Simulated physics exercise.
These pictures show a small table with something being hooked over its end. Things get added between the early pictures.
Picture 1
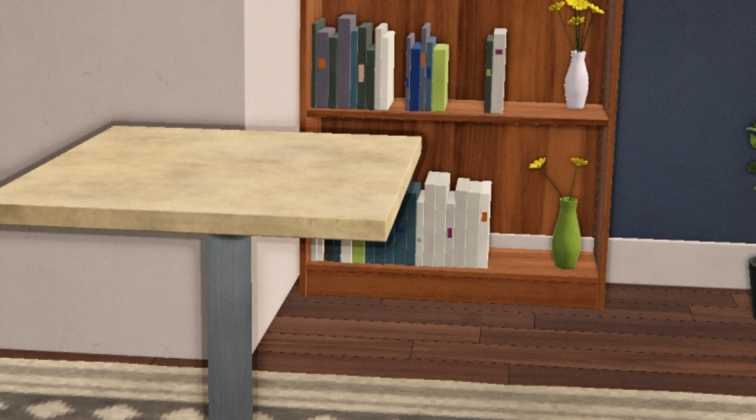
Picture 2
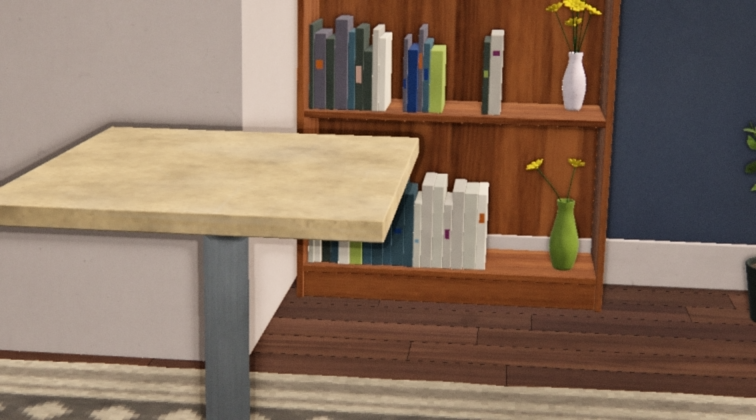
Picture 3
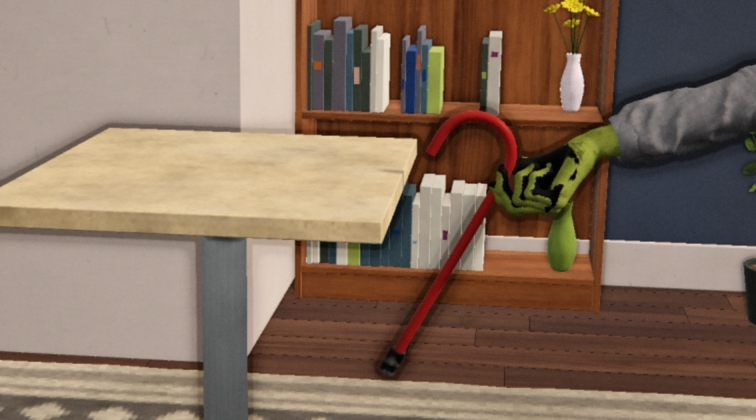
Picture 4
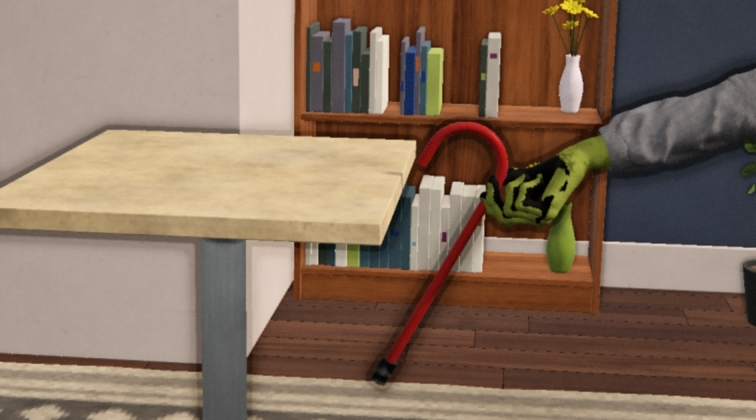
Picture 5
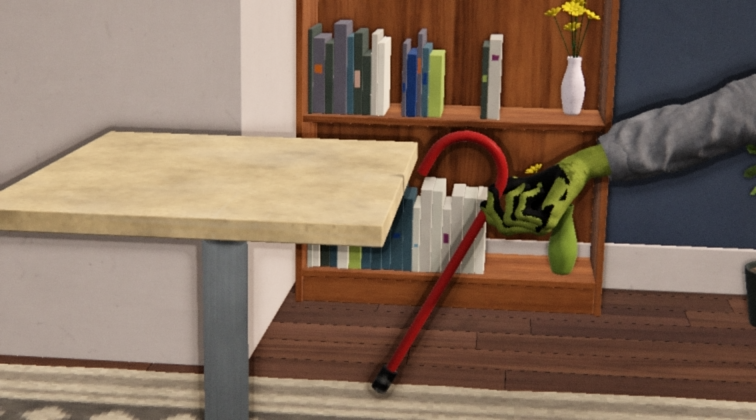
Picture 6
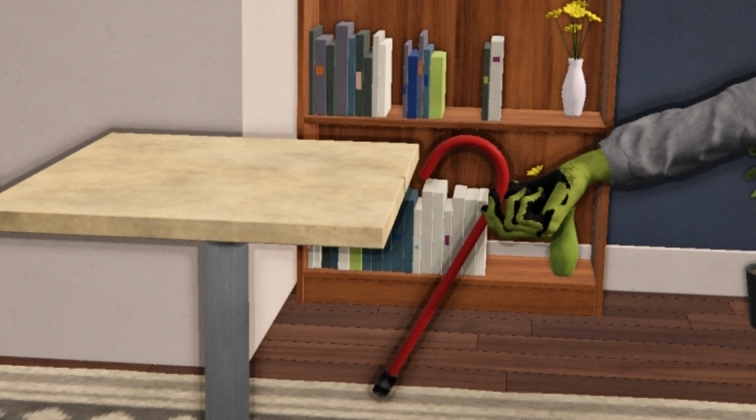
A green hand brings in a red cane and hooks it over the table's end.
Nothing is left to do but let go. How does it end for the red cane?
I bet it does not stay.
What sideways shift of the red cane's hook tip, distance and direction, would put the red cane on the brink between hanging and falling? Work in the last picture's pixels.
Left, by roughly 20 pixels.
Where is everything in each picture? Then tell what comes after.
Table (228, 174), in the first picture.
Table (225, 176), in the second picture.
Still on the way; red cane (424, 239); table (223, 177), in the third picture.
Still on the way; red cane (416, 249); table (222, 178), in the fourth picture.
Still on the way; red cane (416, 258); table (224, 180), in the fifth picture.
In place, still held; red cane (417, 262); table (225, 182), in the sixth picture.
Then, 0.30 s later than the last frame, red cane dropping.
When it is over, the red cane drops past the edge.
